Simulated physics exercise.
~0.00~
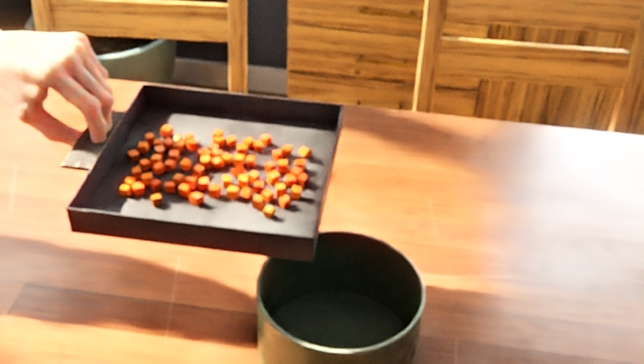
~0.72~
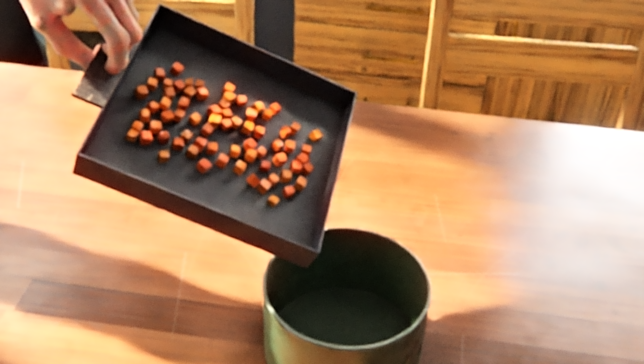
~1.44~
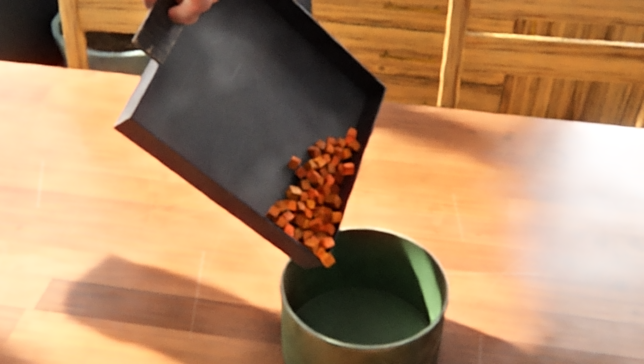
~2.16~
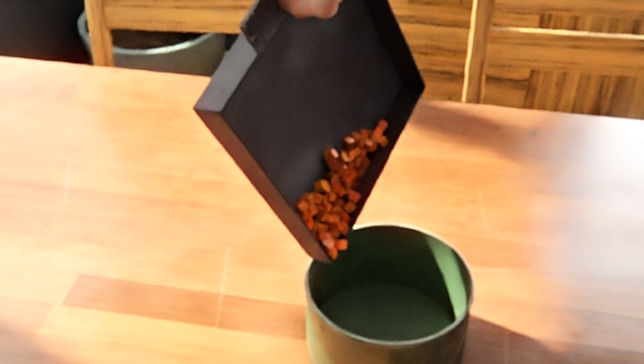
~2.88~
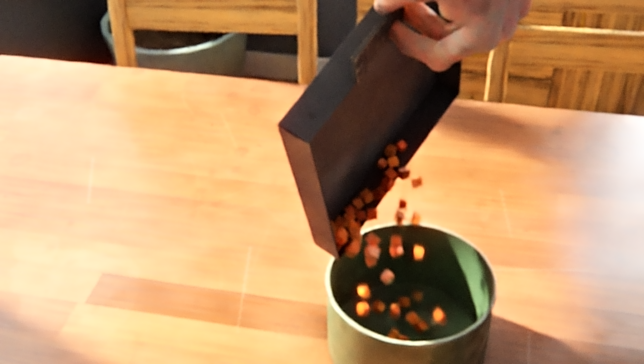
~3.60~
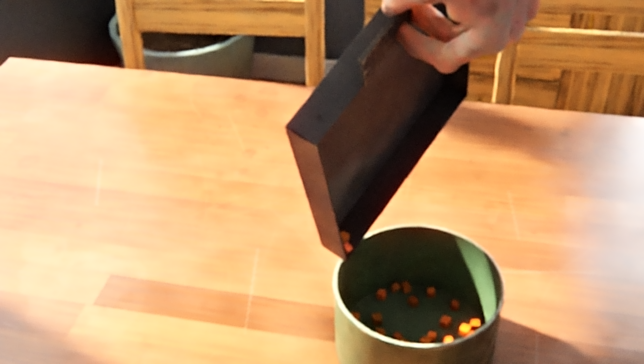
Small orange carrot cubes slid into the lower corner of a dark tray as a hand tipped it steeply over a green pot on a wooden table, then tumbled in, leaving nearly all of them in the pot and a few at the tray's edge.
